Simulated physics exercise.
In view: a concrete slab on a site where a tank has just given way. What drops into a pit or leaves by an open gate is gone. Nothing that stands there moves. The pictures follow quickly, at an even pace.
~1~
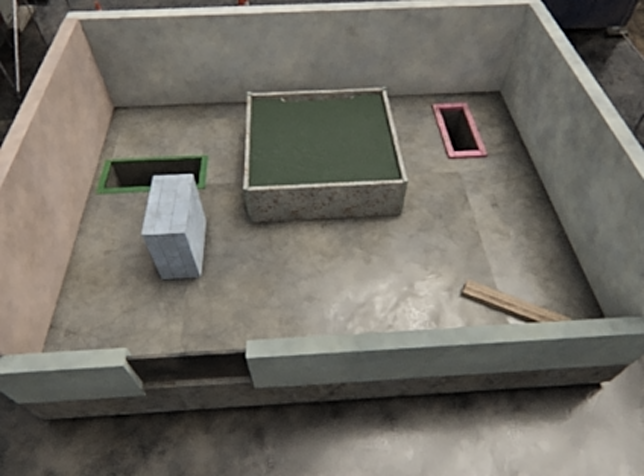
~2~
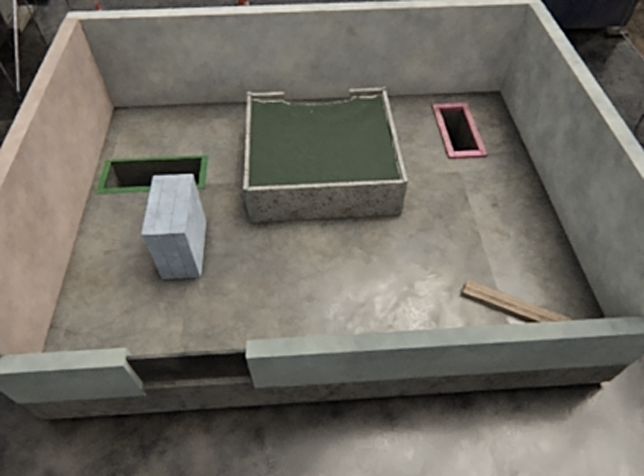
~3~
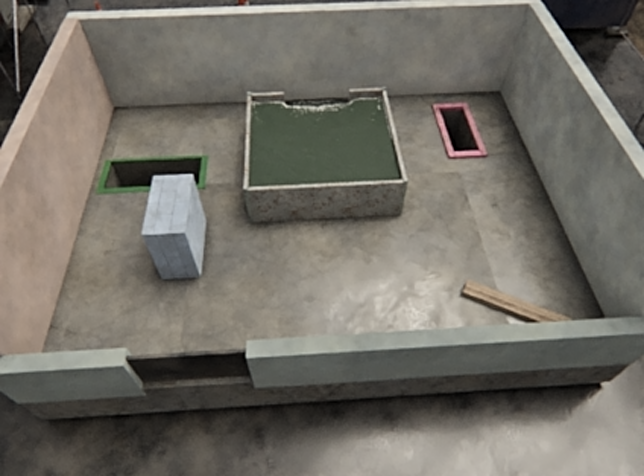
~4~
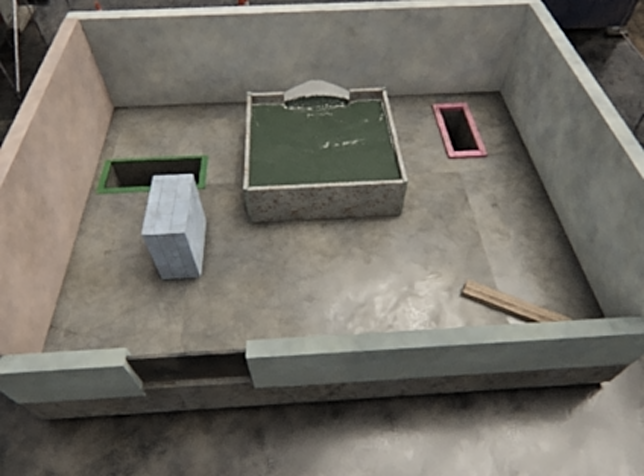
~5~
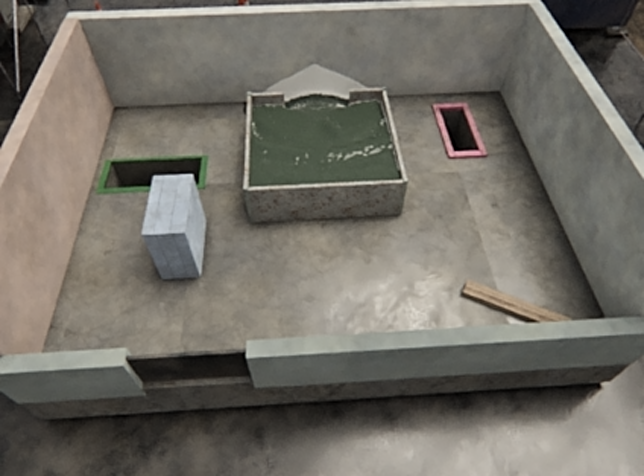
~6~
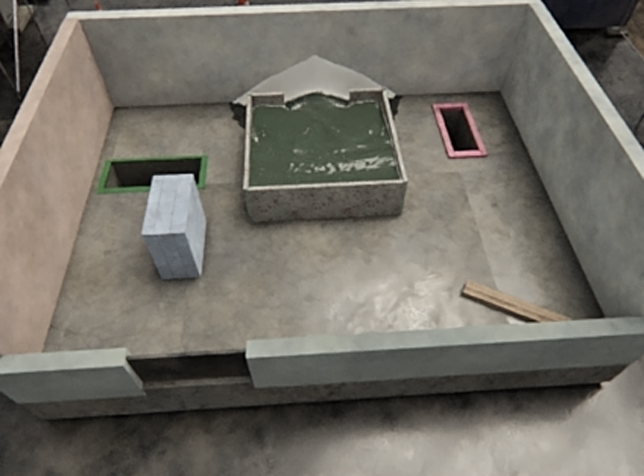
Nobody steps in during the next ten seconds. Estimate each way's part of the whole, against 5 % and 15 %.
In the end: The gate takes under 5 %; the pink pit takes over 15 %; the green pit takes over 15 %.
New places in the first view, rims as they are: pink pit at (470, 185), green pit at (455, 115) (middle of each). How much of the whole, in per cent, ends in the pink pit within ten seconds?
Parts in a hundred: Pink 0.
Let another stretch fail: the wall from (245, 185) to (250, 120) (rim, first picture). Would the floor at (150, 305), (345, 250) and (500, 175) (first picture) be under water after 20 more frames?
One after the other: Covered, dry, free of water.
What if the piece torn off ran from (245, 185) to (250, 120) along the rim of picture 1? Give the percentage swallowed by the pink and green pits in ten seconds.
Roughly, in per cent: Pink 0, green 45.
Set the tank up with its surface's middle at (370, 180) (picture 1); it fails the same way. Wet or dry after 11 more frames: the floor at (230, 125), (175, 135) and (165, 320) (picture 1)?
In that order: Awash, awash, clear.
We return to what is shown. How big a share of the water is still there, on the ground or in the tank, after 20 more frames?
I make it 84 per cent.
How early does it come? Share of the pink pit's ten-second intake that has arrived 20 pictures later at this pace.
Roughly 50 per cent.
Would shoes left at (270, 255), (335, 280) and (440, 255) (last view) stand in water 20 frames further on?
In that order: No water, clear, no water.
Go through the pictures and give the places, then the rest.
The first picture shows still water in the tank at (321, 138).
In the second picture, water pours out on the tank's far side and has run to a hidden place.
In the third picture, water pours out on the tank's far side and has run to a hidden place.
In the fourth picture, the front is at a hidden place, out from the gap on the tank's far side.
In the fifth picture, water pours out on the tank's far side and has run to a hidden place.
In the sixth picture, the front is at (400, 95), out from the gap on the tank's far side.
A moment on, water covers 15 % of the floor; the gate 0 %, the pink pit 0 %, the green pit 0 %.
Next, water covers 25 % of the floor; the gate 0 %, the pink pit 4 %, the green pit 1 %.
Then, water covers 40 % of the floor; the gate 0 %, the pink pit 9 %, the green pit 6 %.
Later, water covers 55 % of the floor; the gate 0 %, the pink pit 14 %, the green pit 16 %.
In the end, water covers 70 % of the floor; the gate 0 %, the pink pit 18 %, the green pit 26 %.
